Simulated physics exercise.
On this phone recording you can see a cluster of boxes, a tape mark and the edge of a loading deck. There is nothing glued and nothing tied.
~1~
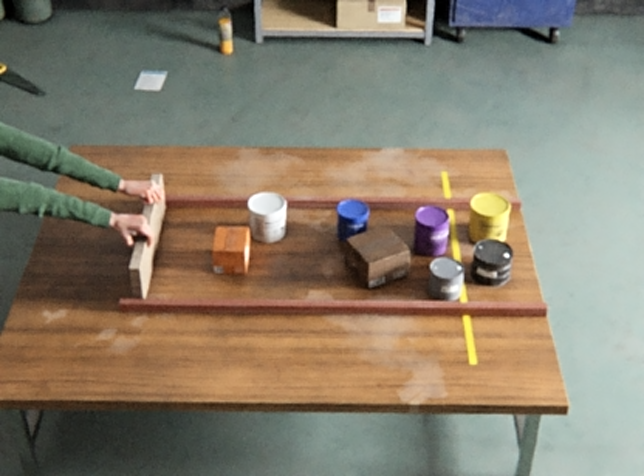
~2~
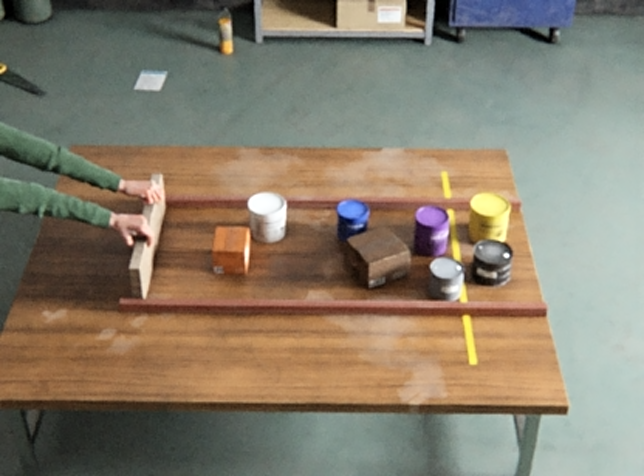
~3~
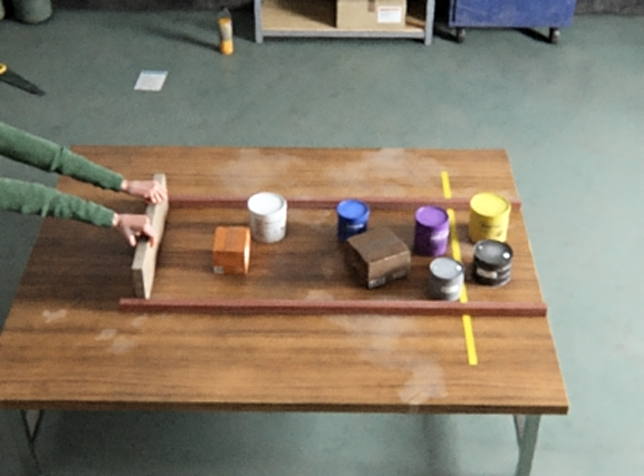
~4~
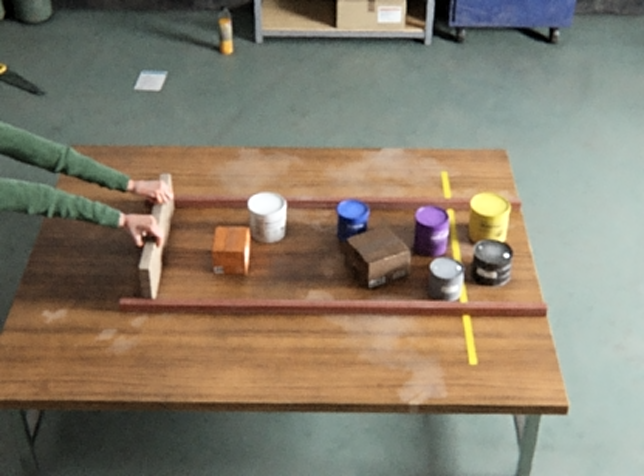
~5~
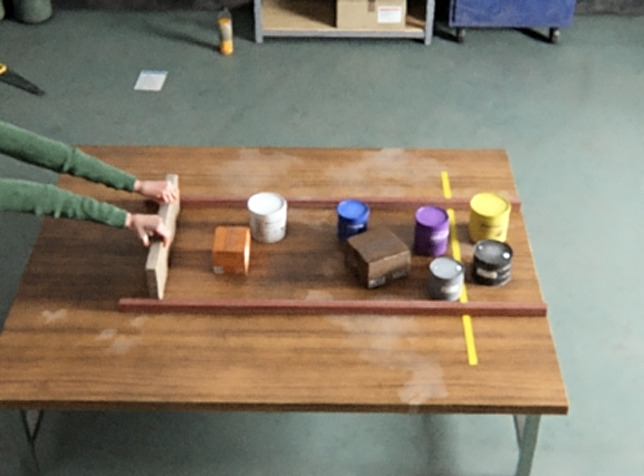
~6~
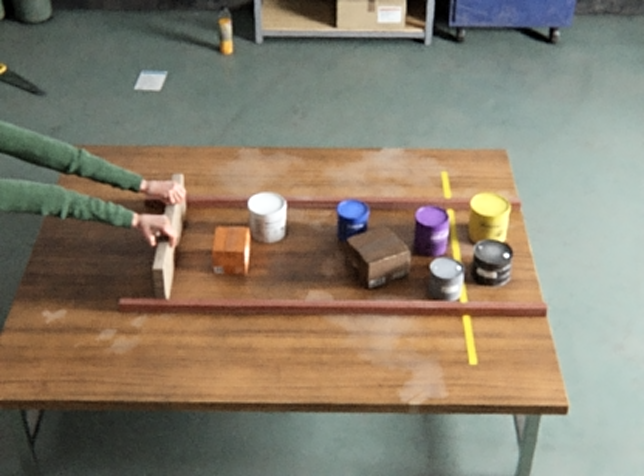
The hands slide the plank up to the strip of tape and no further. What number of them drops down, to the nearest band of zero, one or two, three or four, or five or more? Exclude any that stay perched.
The drop will claim one or two of them.
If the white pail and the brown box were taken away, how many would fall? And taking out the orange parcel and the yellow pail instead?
First 0, then 0.
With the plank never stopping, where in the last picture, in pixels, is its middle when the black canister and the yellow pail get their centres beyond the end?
I'd put it close to (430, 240), and close to (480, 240) for the other one.
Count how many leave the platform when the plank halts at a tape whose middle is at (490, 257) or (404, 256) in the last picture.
Well, you'd get 4 the first time and 0 the second time.
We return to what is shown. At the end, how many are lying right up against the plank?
The number is 4.
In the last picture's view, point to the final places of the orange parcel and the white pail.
Taking them in turn, first comes (476, 255), then (471, 209).
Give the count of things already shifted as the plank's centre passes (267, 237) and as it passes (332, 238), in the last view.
Tally: First 2; then 4.
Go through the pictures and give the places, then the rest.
Yellow pail (488, 220); black canister (492, 263); grey canister (446, 279); plank (149, 236); tape (457, 257), in the first picture.
Black canister (492, 263); brown box (377, 257), in the second picture.
Grey canister (446, 279); plank (151, 236), in the third picture.
Yellow pail (488, 220); orange parcel (231, 250), in the fourth picture.
Black canister (492, 263); blue pail (353, 222), in the fifth picture.
Yellow pail (488, 220); black canister (492, 263); grey canister (446, 279); plank (170, 236); tape (457, 257), in the sixth picture.
A little later, none off yet; yellow pail at rest near (488, 220); black canister at rest near (492, 263); grey canister at rest near (446, 279).
When it is over, the number that fall off is one or two; down, black canister.
